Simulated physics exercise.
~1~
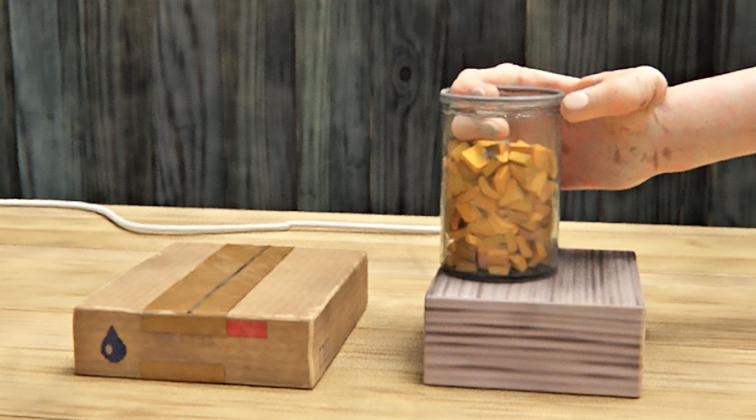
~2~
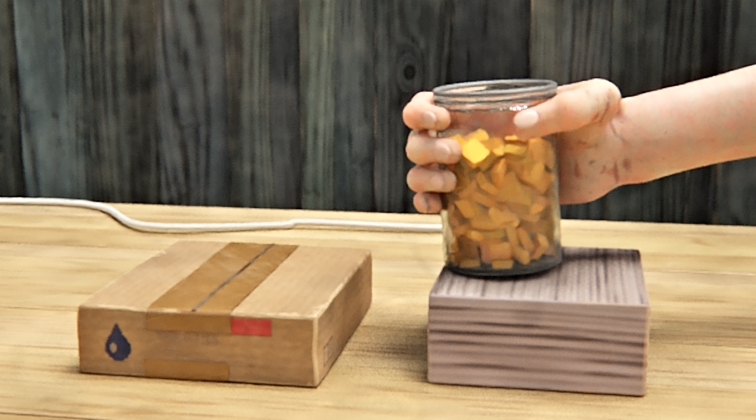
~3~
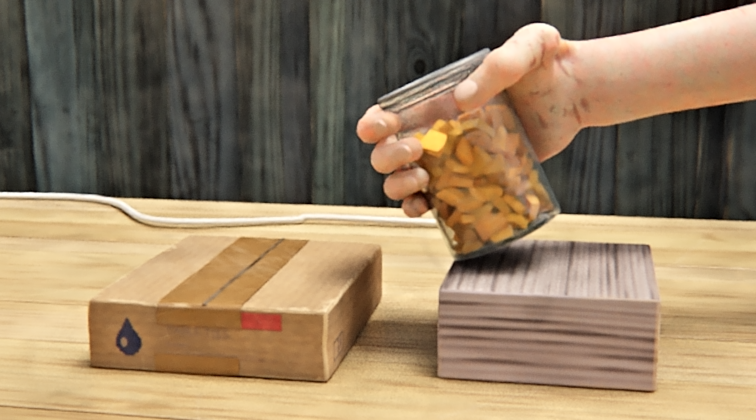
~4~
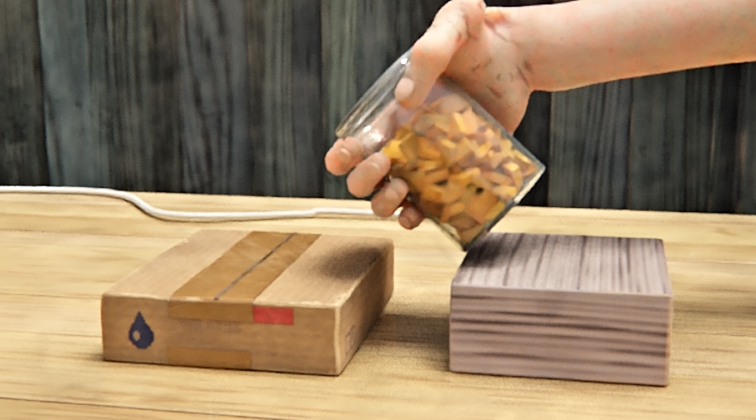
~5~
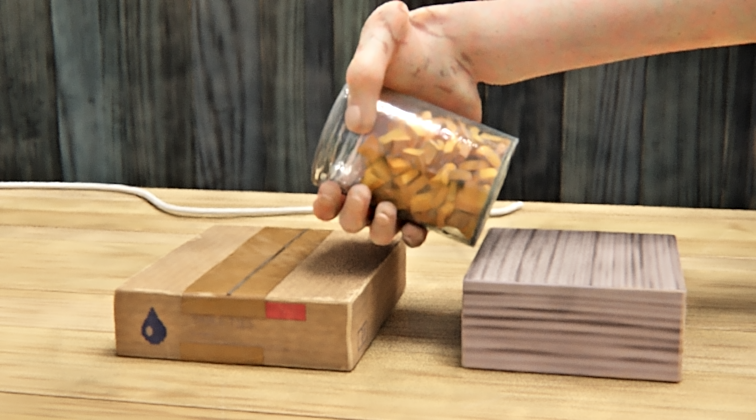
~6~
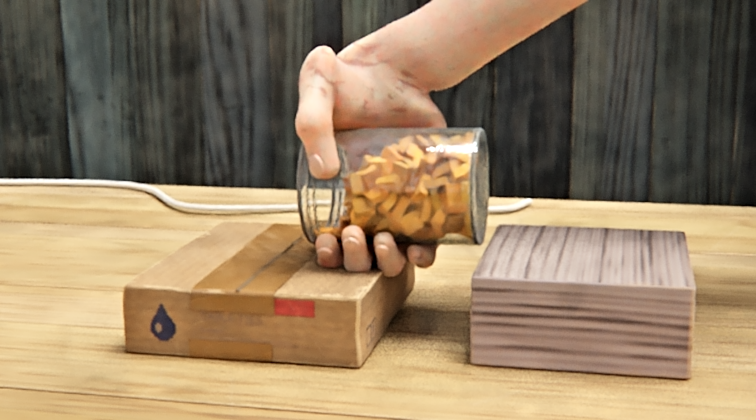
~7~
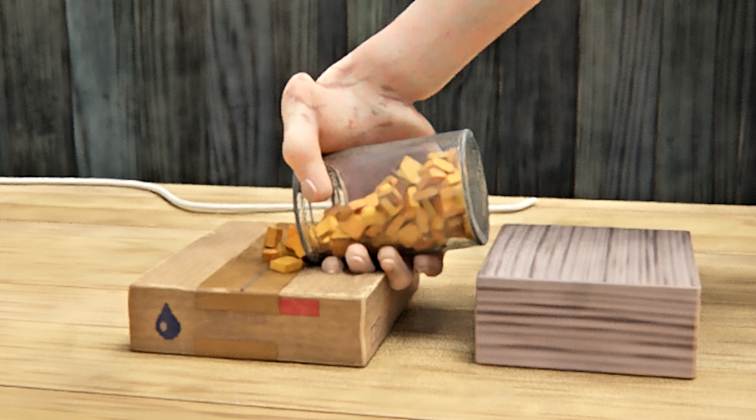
A glass jar partly filled with small orange-brown pieces is lifted by a hand from a striped grey block, tilted to the left and lowered on its side against a taped cardboard box, where a few pieces spill from its mouth onto the box top.
